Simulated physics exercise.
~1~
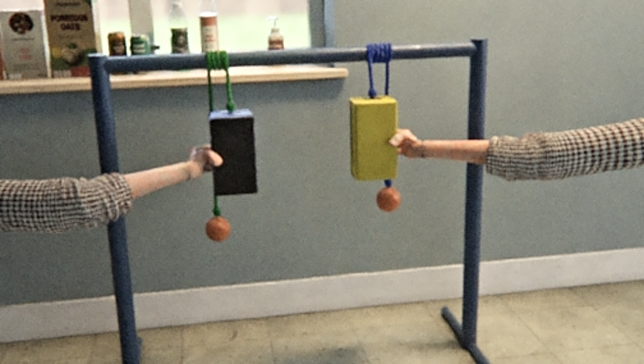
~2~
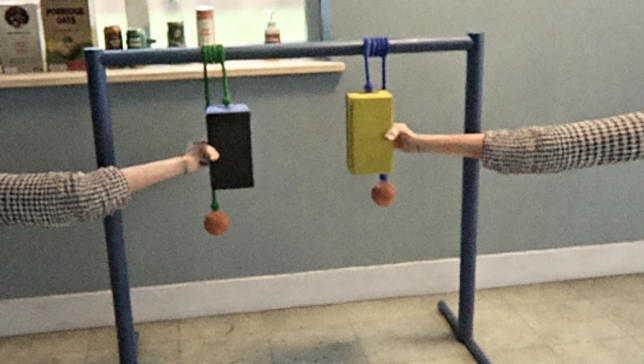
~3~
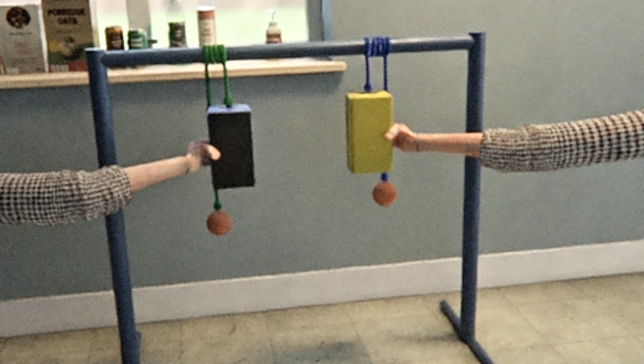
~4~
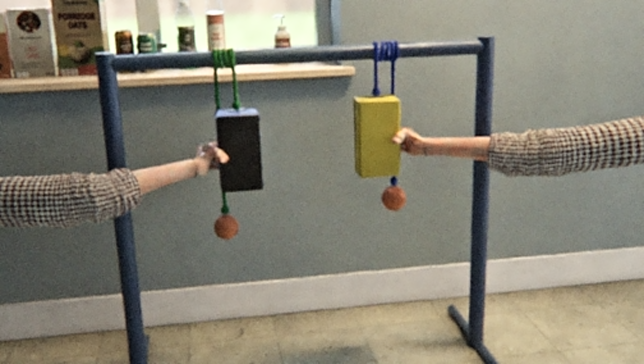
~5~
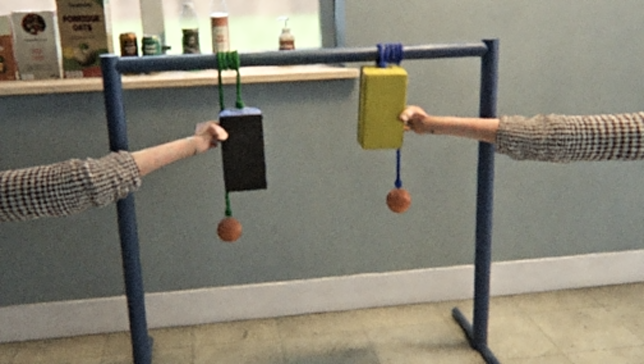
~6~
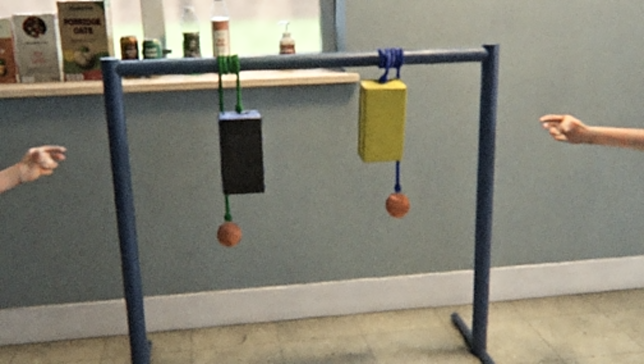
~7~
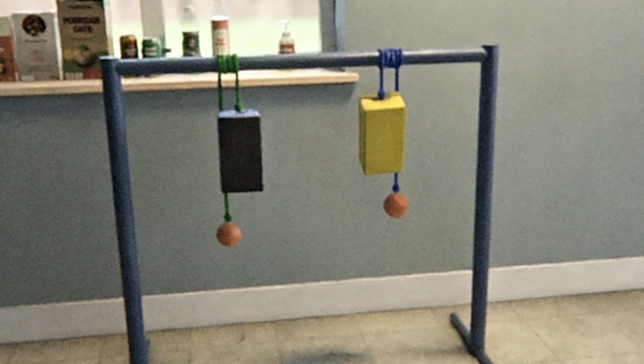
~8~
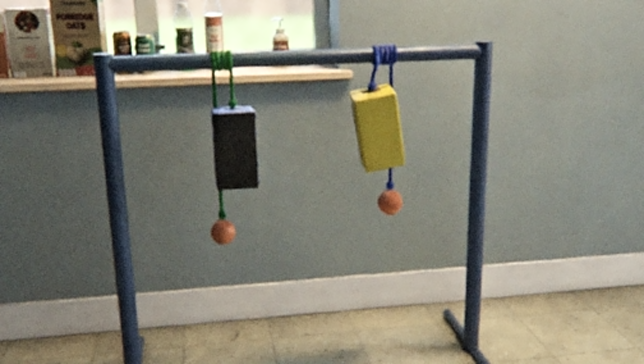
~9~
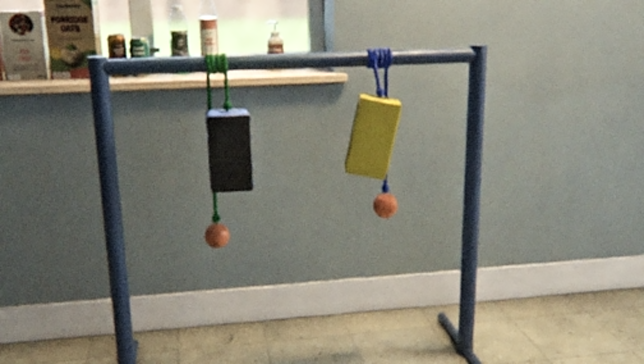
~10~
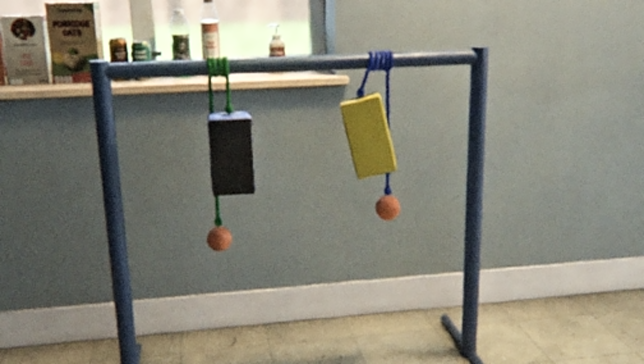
In a room with a shelf of jars and boxes along the wall, a dark block on green cord and a yellow block on blue cord hang from a blue rail, an orange ball below each. Two hands in checked sleeves steady the blocks from either side. The yellow block rises a little toward the rail, then both hands let go and withdraw out of view. The yellow block dips slightly, then twists and tilts one way and the other, while the dark block hangs nearly still. At the end both remain hanging in the air, the yellow one tilted.
